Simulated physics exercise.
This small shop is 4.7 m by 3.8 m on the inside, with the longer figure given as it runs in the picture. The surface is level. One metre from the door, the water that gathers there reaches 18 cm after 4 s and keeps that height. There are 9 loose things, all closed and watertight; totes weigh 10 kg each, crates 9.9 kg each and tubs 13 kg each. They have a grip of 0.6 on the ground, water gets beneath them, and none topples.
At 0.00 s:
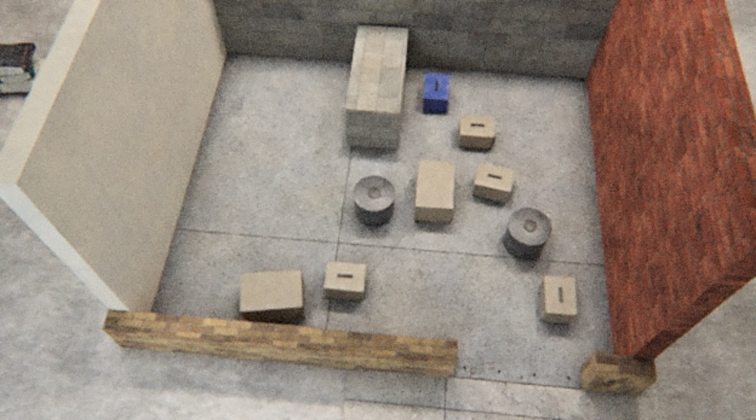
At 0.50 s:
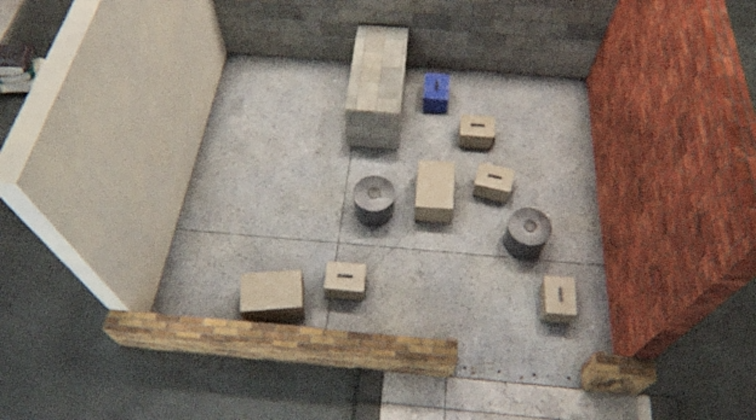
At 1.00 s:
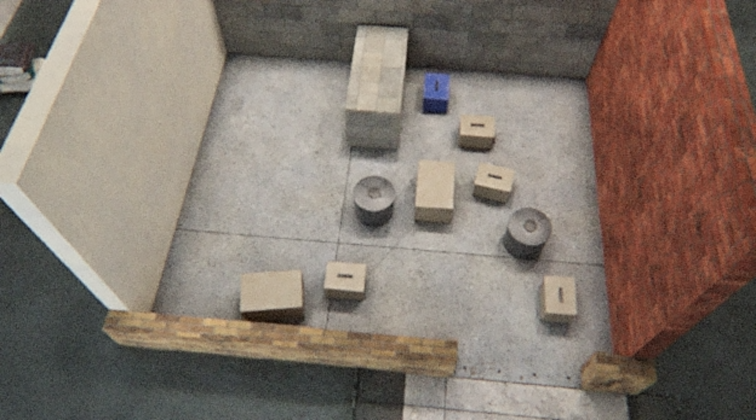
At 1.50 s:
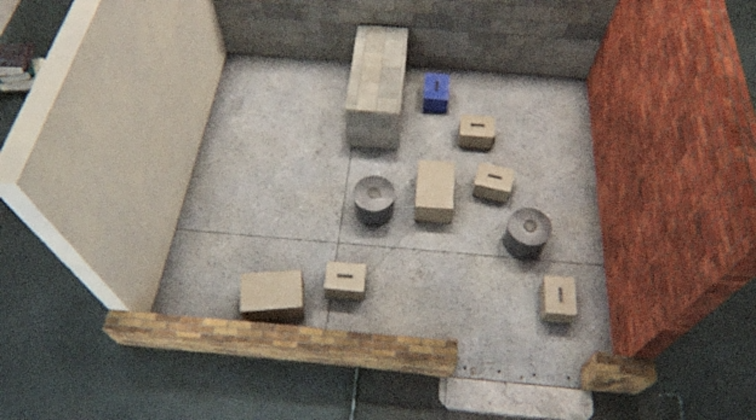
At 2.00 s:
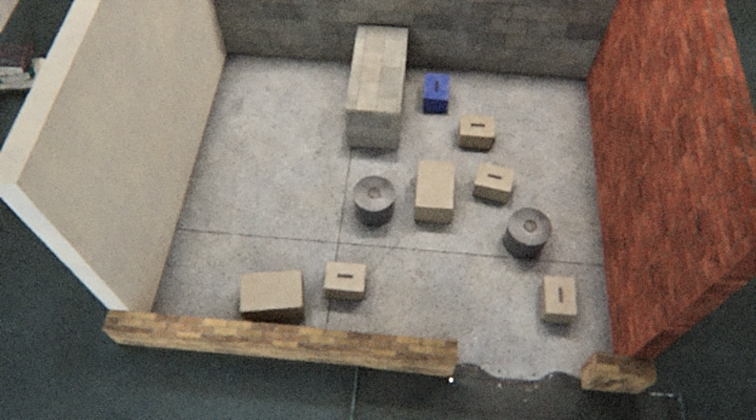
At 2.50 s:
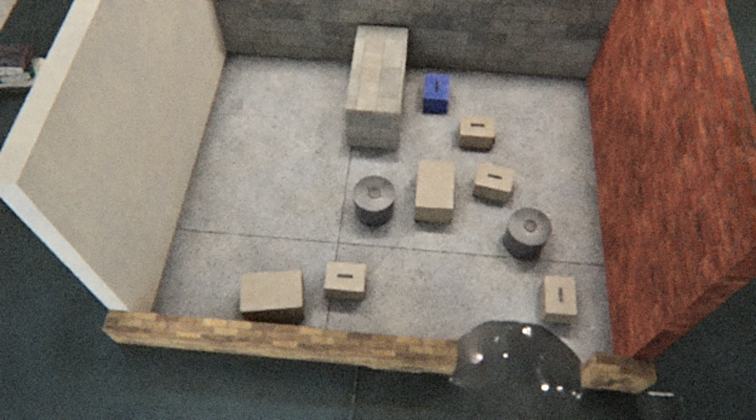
In a small walled shop, water pools in through the doorway while the boxes stay still.
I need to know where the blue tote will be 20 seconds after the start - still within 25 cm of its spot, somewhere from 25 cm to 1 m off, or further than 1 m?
Further than 1 m.
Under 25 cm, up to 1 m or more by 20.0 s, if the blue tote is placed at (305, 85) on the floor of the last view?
It travels far.
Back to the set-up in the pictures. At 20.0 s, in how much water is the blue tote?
Roughly 13 cm at that moment.
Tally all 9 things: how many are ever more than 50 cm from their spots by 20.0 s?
Count: 9.
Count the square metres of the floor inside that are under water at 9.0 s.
Wet area: Approx. 14 m2.
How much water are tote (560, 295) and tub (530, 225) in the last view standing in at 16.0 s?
Depth approx. 15 cm / 14 cm.
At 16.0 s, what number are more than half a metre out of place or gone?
The count is 6.
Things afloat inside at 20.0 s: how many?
The number is 9.
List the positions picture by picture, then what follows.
The blue tote at (437, 86), on the bottom; water covers 0.0 m2; 0 of 9 have shifted, in the first picture.
The blue tote at (437, 86) rests on the ground; water covers 0.0 m2; 0 of 9 have shifted, in the second picture.
The blue tote at (437, 86) rests on the ground; 0.0 m2 under water; 0 of 9 have shifted, in the third picture.
The blue tote at (437, 86), on the bottom; water covers 0.0 m2; 0 of 9 have shifted, in the fourth picture.
The blue tote at (437, 86), on the bottom; 0.0 m2 under water; 0 of 9 have shifted, in the fifth picture.
The blue tote at (437, 86), on the bottom; water covers 0.4 m2; 0 of 9 have shifted, in the sixth picture.
After 4.0 s the blue tote is near (437, 86), 0.0 m from its start, aground; 0 afloat.
After 9.0 s the blue tote is near (424, 75), 0.2 m from its start, afloat; 5 afloat.
After 16.0 s the blue tote is near (418, 111), 0.5 m from its start, afloat; 7 afloat.
After 20.0 s the blue tote is near (219, 133), 2.6 m from its start, afloat; 9 afloat.
